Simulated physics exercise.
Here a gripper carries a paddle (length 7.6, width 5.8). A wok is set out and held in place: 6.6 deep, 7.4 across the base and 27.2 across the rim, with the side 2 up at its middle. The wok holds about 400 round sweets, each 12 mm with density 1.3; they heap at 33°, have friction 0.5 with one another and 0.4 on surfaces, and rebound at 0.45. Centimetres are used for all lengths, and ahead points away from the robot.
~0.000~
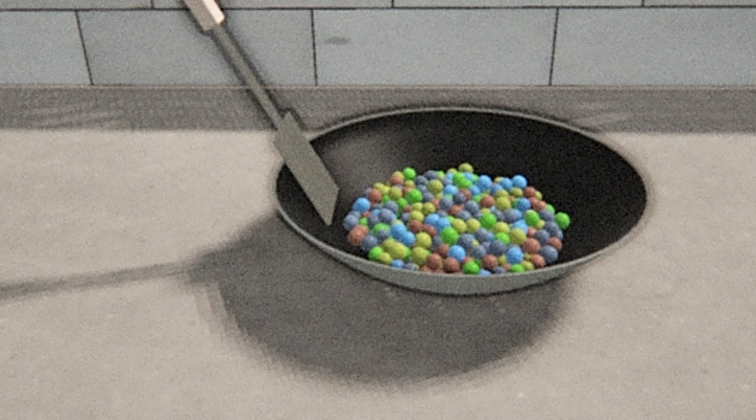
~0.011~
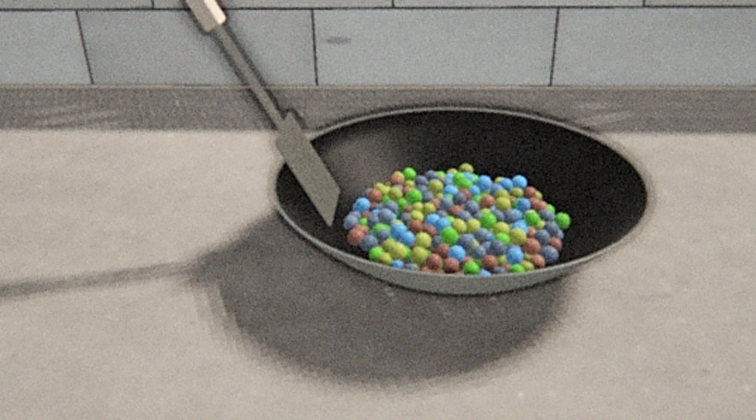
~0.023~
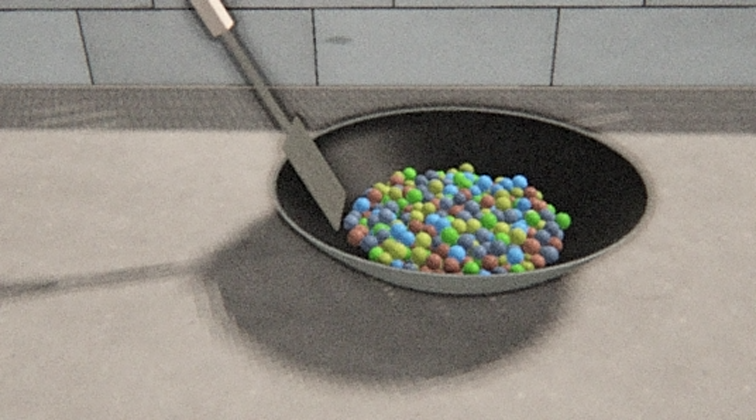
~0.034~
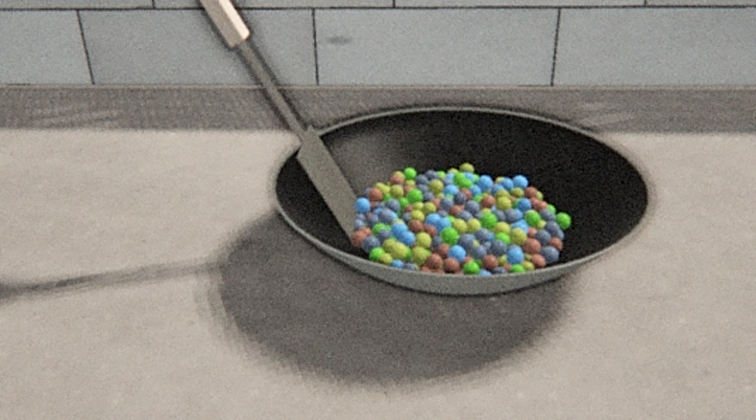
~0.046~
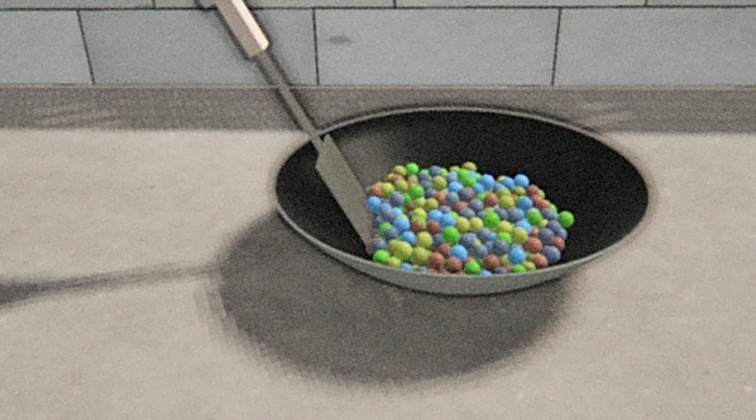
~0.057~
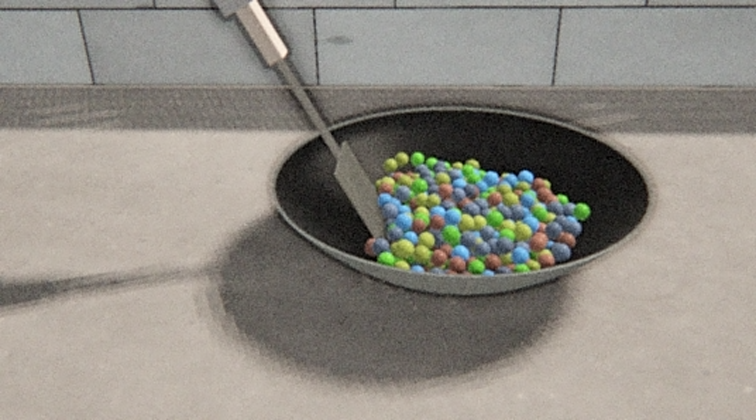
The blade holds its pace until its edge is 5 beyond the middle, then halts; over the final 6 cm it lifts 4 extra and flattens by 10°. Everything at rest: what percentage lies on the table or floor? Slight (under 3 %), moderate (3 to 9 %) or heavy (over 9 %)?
Heavy.
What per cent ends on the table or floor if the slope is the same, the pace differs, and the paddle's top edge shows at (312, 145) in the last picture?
Some 0 percent.
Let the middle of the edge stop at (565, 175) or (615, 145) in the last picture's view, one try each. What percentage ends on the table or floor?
Estimates, in order: 30 % and 40 %.
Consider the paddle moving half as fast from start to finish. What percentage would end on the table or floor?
Then around 0 percent would finish on the table or floor.
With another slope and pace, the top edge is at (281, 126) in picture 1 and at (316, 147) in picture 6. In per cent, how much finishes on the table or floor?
Some 0 percent ends up on the table or floor.
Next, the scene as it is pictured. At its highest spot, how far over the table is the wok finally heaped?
Near 6.5 centimetres high.
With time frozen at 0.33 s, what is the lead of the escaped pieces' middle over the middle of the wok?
I'd say some 22 centimetres.
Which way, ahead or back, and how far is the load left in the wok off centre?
4.0 cm ahead.
By 0.08 s, sloping 62°, highest piece 6 above the table; 397 in the wok.
By 0.11 s, sloping 58°, highest piece 7 above the table; 397 in the wok.
By 0.33 s, sloping 52°, highest piece 11 above the table; 349 in the wok, 20 on the table or floor, 28 on the blade or in flight.
By 1.38 s, sloping 52°, highest piece 6 above the table; 349 in the wok, 48 on the table or floor.
Final count, 349 in the wok, 48 on the table or floor. That is 12 % on the table or floor.
